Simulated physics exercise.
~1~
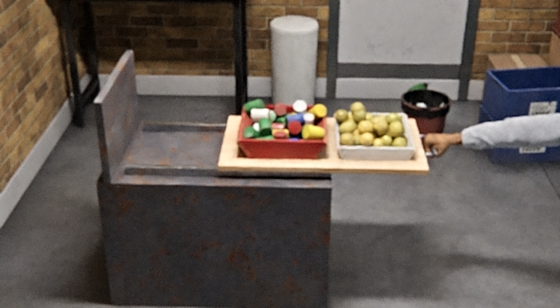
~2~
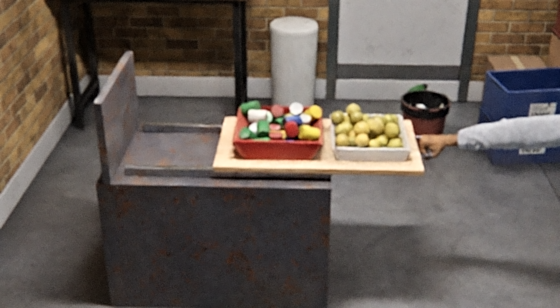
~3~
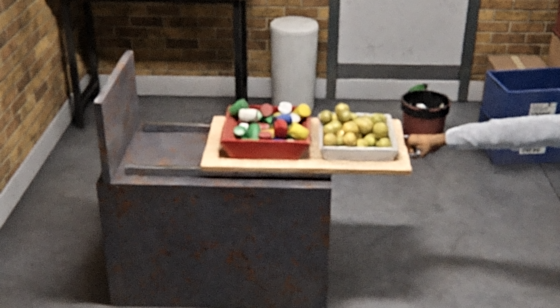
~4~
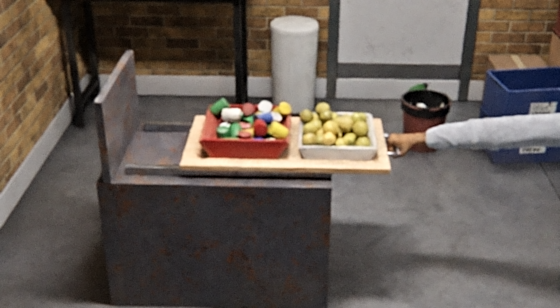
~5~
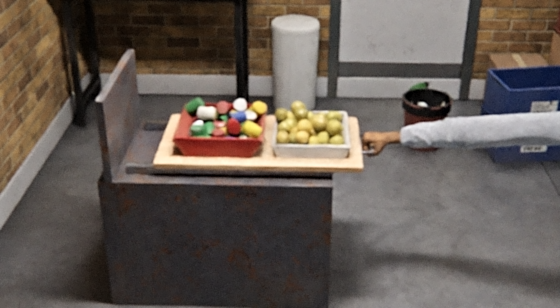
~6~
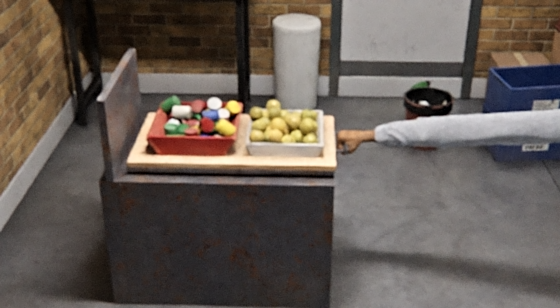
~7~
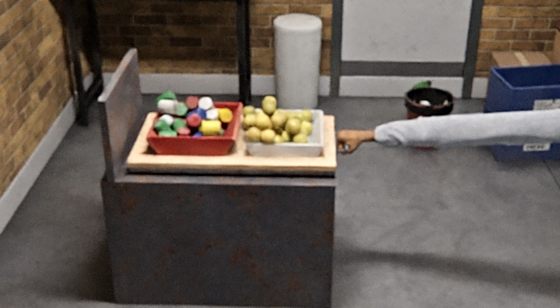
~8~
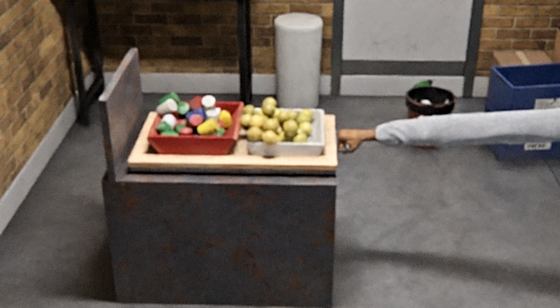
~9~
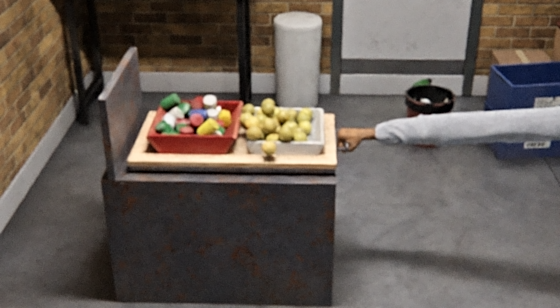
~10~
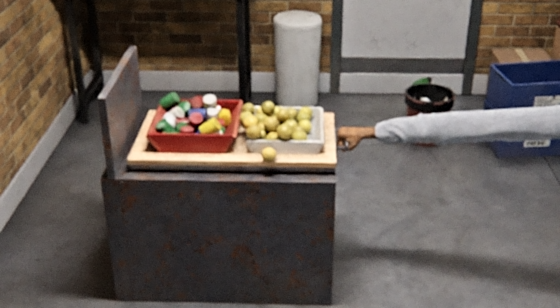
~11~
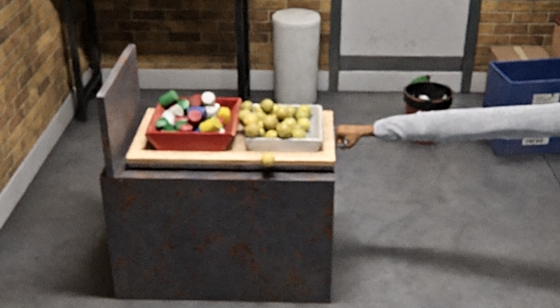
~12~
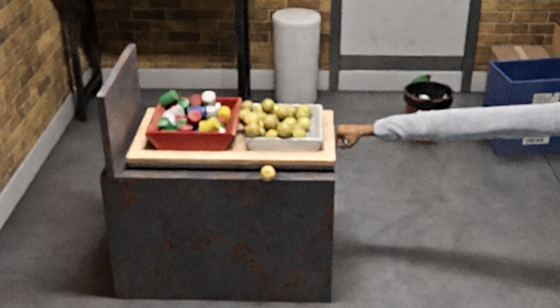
In a brick-walled room with a grey floor, a wooden shelf juts out to the right from a dark, rust-flecked cabinet, carrying a red tub of colourful jars and a white tub of yellow apples. A hand in a pale sleeve reaches in from the right and pushes the shelf left until it stops near the upright back panel. The loose goods jolt and shift in their tubs. One apple then comes over the white tub's front wall, crosses the shelf's edge and drops in front of the cabinet, while the jars remain heaped in the red tub.
